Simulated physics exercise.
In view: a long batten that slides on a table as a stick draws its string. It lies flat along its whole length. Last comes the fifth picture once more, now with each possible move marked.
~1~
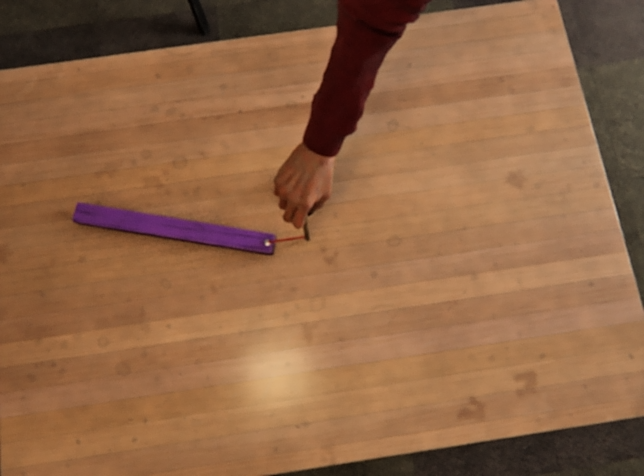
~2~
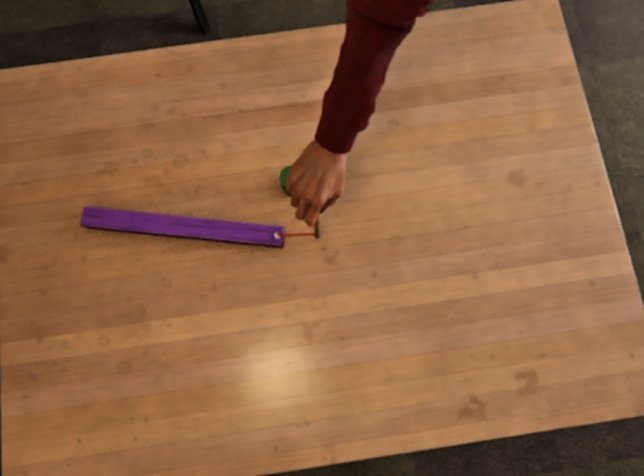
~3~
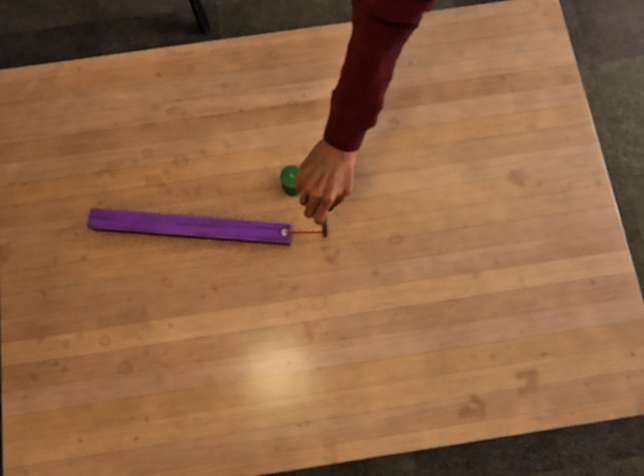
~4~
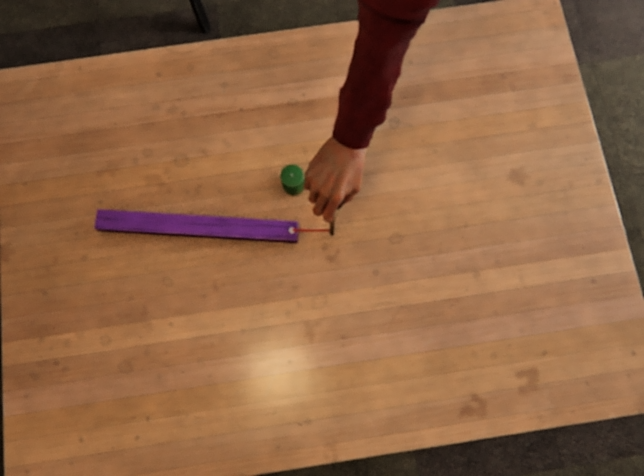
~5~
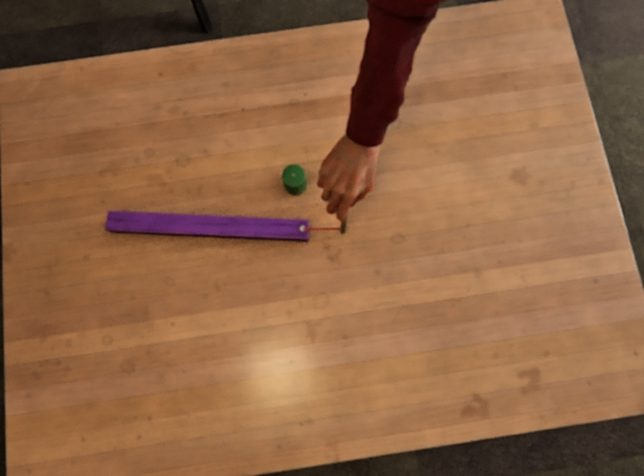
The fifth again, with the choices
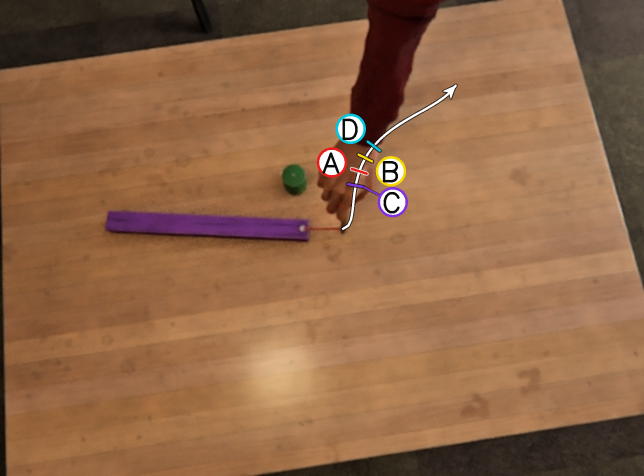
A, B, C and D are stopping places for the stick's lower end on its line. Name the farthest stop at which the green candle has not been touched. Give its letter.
No farther than C.
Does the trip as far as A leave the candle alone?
For that mark, no.
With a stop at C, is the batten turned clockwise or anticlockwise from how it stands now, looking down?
For that mark, anticlockwise.
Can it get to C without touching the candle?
Yes.
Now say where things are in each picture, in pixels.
In the first frame, purple batten (173, 228).
In the second frame, purple batten (182, 226).
In the third frame, purple batten (189, 226); green candle (293, 181).
In the fourth frame, purple batten (196, 225); green candle (293, 180).
In the fifth frame, purple batten (207, 225); green candle (295, 180).
On the marked copy, A at (359, 171); B at (365, 158); C at (356, 186); D at (374, 146); the route from (343, 229) via (381, 139) to (456, 85).
Following C. Soon after the start, foot of the stick (352, 216), middle of the batten (217, 224).
Later, foot of the stick (353, 201), middle of the batten (222, 222).
In the end, foot of the stick (355, 186), middle of the batten (227, 218); nothing has been touched.
As for the rest, A is too far, the candle has been hit; B is too far, the candle has been hit; D is too far, the candle has been hit.
